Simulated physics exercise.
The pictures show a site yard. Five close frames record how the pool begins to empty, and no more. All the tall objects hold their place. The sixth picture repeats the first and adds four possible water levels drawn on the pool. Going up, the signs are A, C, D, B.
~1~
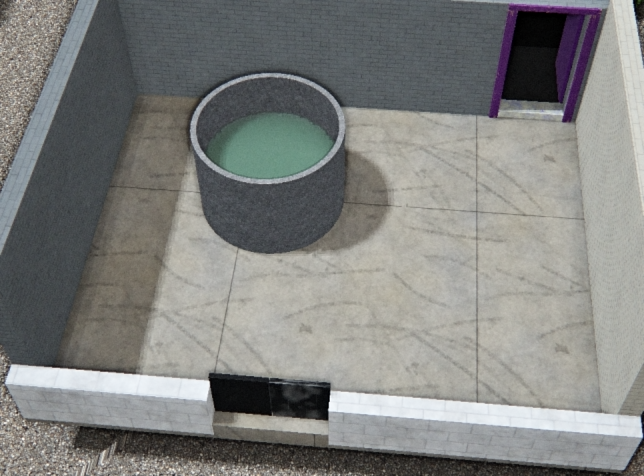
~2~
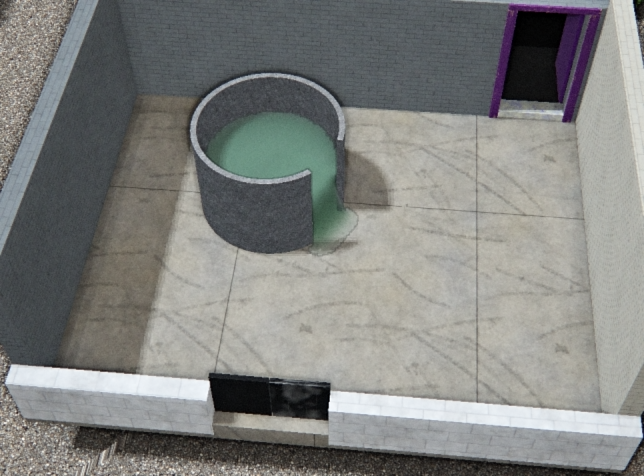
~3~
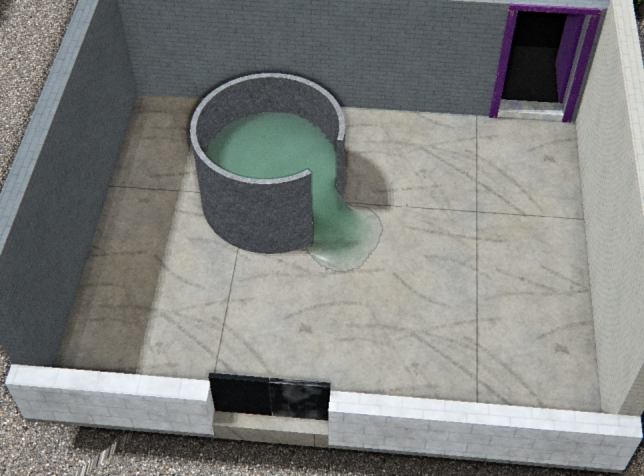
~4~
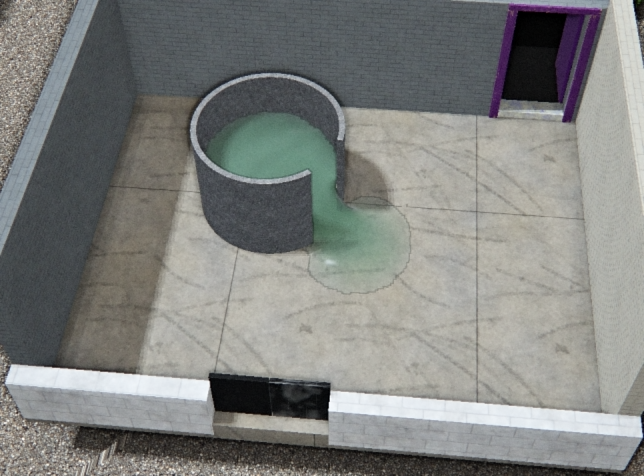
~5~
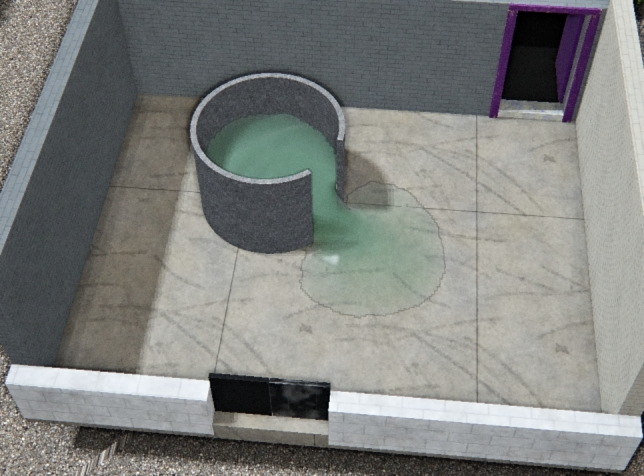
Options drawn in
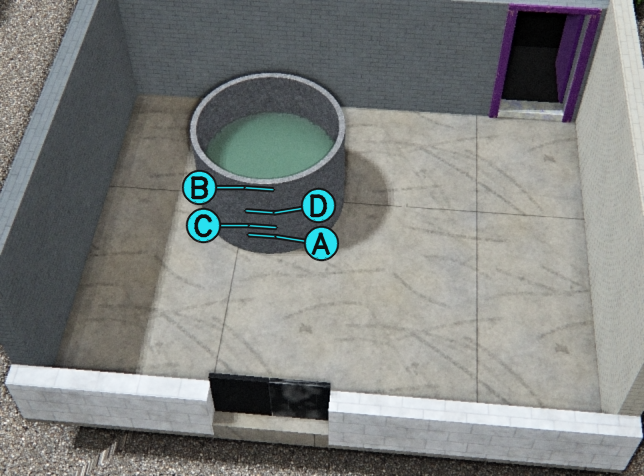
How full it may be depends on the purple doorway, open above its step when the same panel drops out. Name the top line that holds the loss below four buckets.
Choose D.
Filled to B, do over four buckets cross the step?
Yes, that goes wrong.
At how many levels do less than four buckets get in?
Three of them.
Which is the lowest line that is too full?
B.
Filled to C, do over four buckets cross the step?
No, not at all.
On the marked copy, A at (262, 235); B at (258, 188); C at (261, 226); D at (260, 211); from the bottom up A, C, D, B.
With A, nothing gets over.
With B, about 12 bucketfuls get in.
With C, nothing gets over.
With D, a splash gets over, under a bucket.
